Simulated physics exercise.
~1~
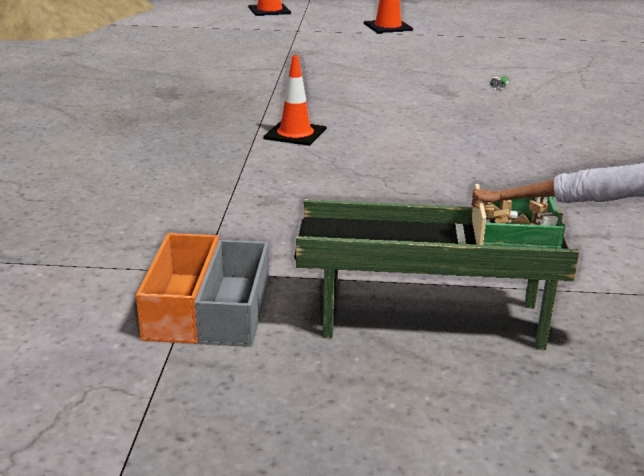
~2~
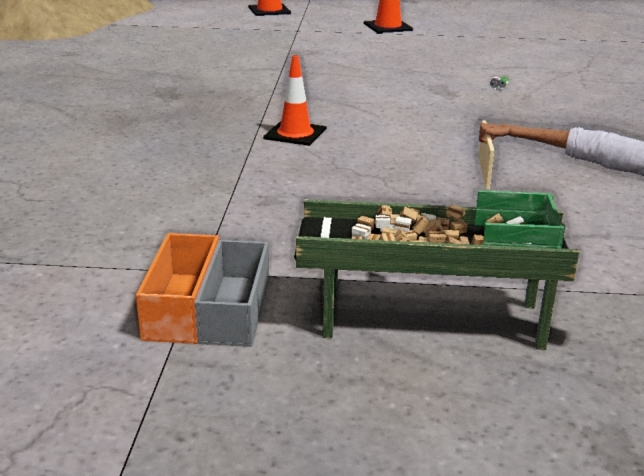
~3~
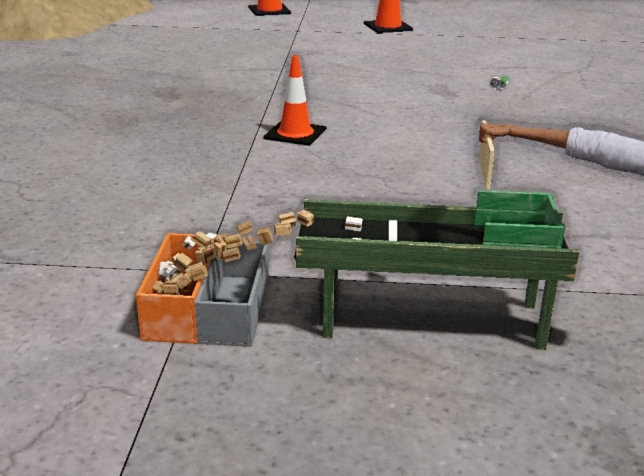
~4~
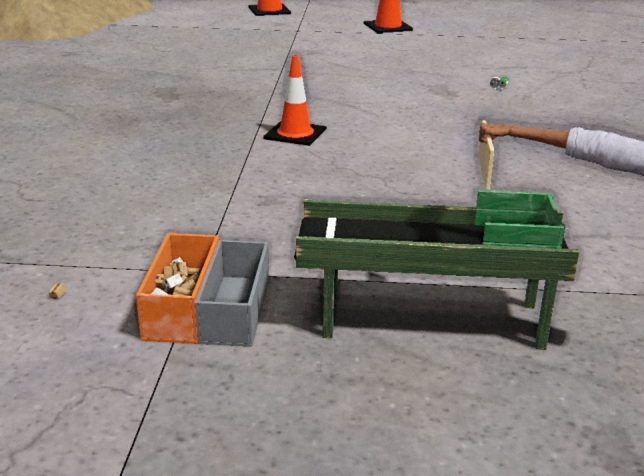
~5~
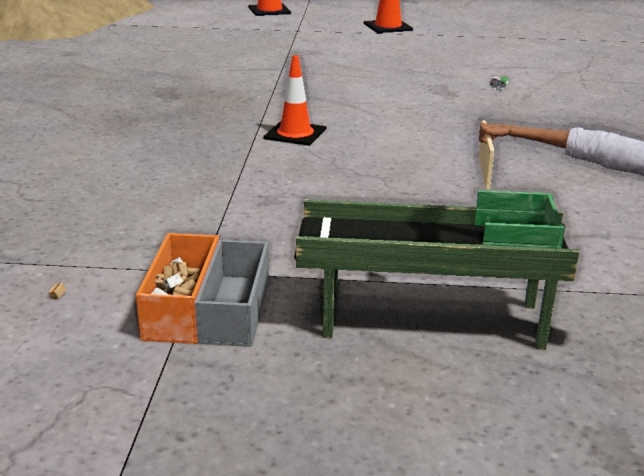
To begin with, a hand holds a gate at the left side of a green pen heaped with little parcels, which sits on a green-framed belt with a grey bin and an orange box standing to the left. The hand lifts the gate clear, and the belt carries the loose parcels left in a spread-out crowd. They fly off the end in a stream, passing over the grey bin and dropping into the orange box. One parcel ends up on the ground left of the orange box, while the rest lie piled inside it and the grey bin stays empty.
